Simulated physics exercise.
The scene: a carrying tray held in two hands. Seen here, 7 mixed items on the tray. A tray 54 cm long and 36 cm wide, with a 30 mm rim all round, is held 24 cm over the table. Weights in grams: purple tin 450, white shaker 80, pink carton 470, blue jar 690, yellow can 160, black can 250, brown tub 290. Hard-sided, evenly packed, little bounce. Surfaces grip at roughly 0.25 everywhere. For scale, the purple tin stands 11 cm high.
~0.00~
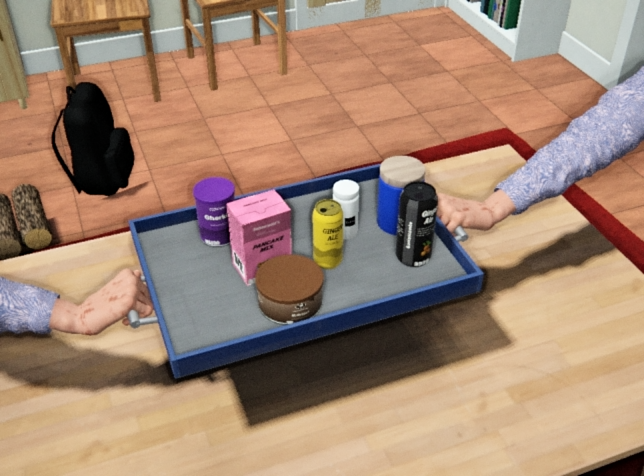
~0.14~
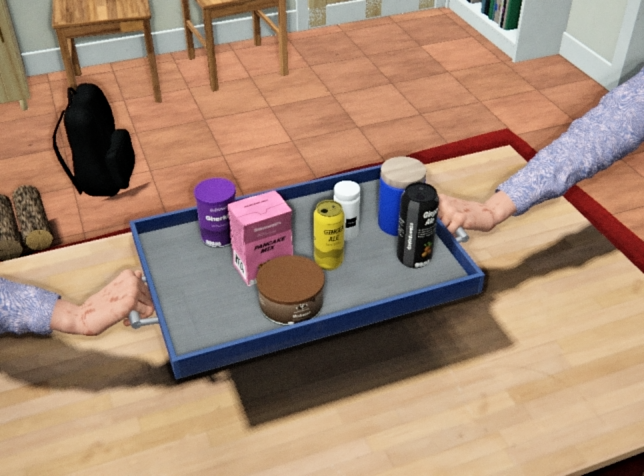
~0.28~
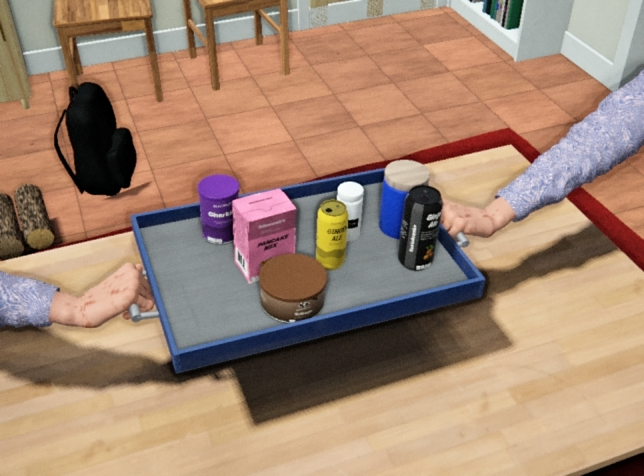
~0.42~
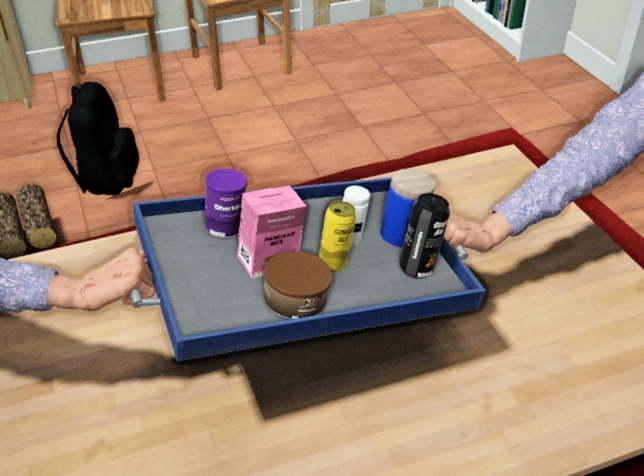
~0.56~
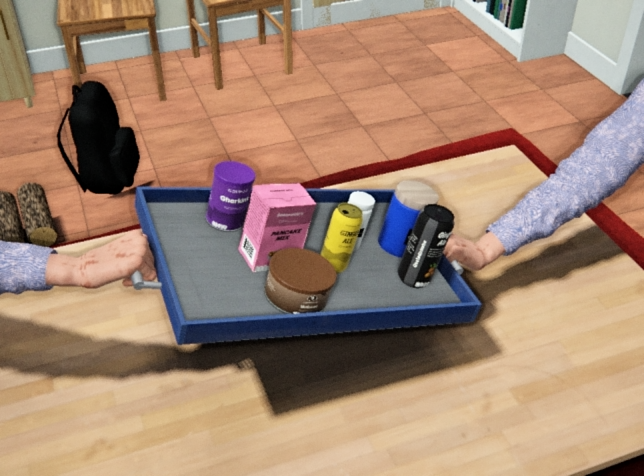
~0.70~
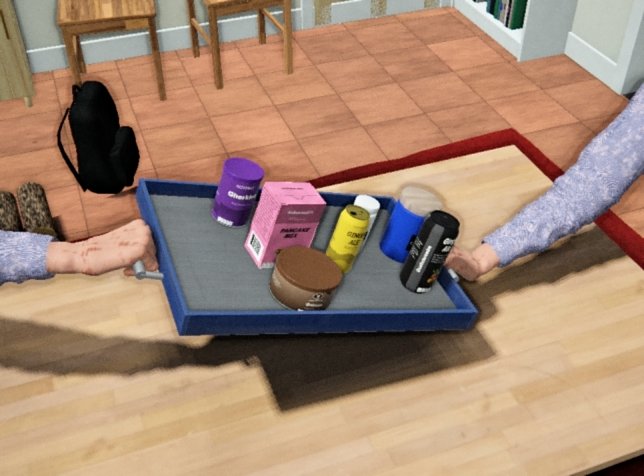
Two hands holding a blue-rimmed tray of tins, cans and a pink carton above a table, gradually tilting its right edge down.
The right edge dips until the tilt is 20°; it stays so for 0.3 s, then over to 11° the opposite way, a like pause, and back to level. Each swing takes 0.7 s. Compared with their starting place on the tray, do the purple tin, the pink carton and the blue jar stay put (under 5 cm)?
The purple tin gets shifted; the pink carton gets shifted; the blue jar holds its spot.
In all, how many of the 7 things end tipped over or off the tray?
That comes to 0.
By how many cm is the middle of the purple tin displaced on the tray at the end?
Some 34 cm.
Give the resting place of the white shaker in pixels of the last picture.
Near (378, 190).
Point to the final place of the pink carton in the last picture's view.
At about (377, 213).
After 0.90 s, tray tilted 20°, right edge down; pink carton moved 6 cm near (311, 226); purple tin moved 6 cm near (262, 195); black can 5° off its base.
After 1.10 s, tray tilted 20°, right edge down; pink carton moved 16 cm near (358, 229); purple tin moved 15 cm near (305, 198); yellow can moved 15 cm.
After 1.20 s, tray tilted 19°, right edge down; pink carton moved 20 cm near (374, 229); purple tin moved 21 cm near (333, 200); yellow can moved 16 cm.
After 1.50 s, tray level; purple tin moved 34 cm near (380, 170); pink carton moved 21 cm near (377, 214); yellow can moved 16 cm.
In the end (3.3 s), not toppled but over 5 cm from the start, purple tin, white shaker, pink carton, yellow can and brown tub; the other 2 under 5 cm from the start. In the last view, purple tin near (383, 169), pink carton near (377, 213).
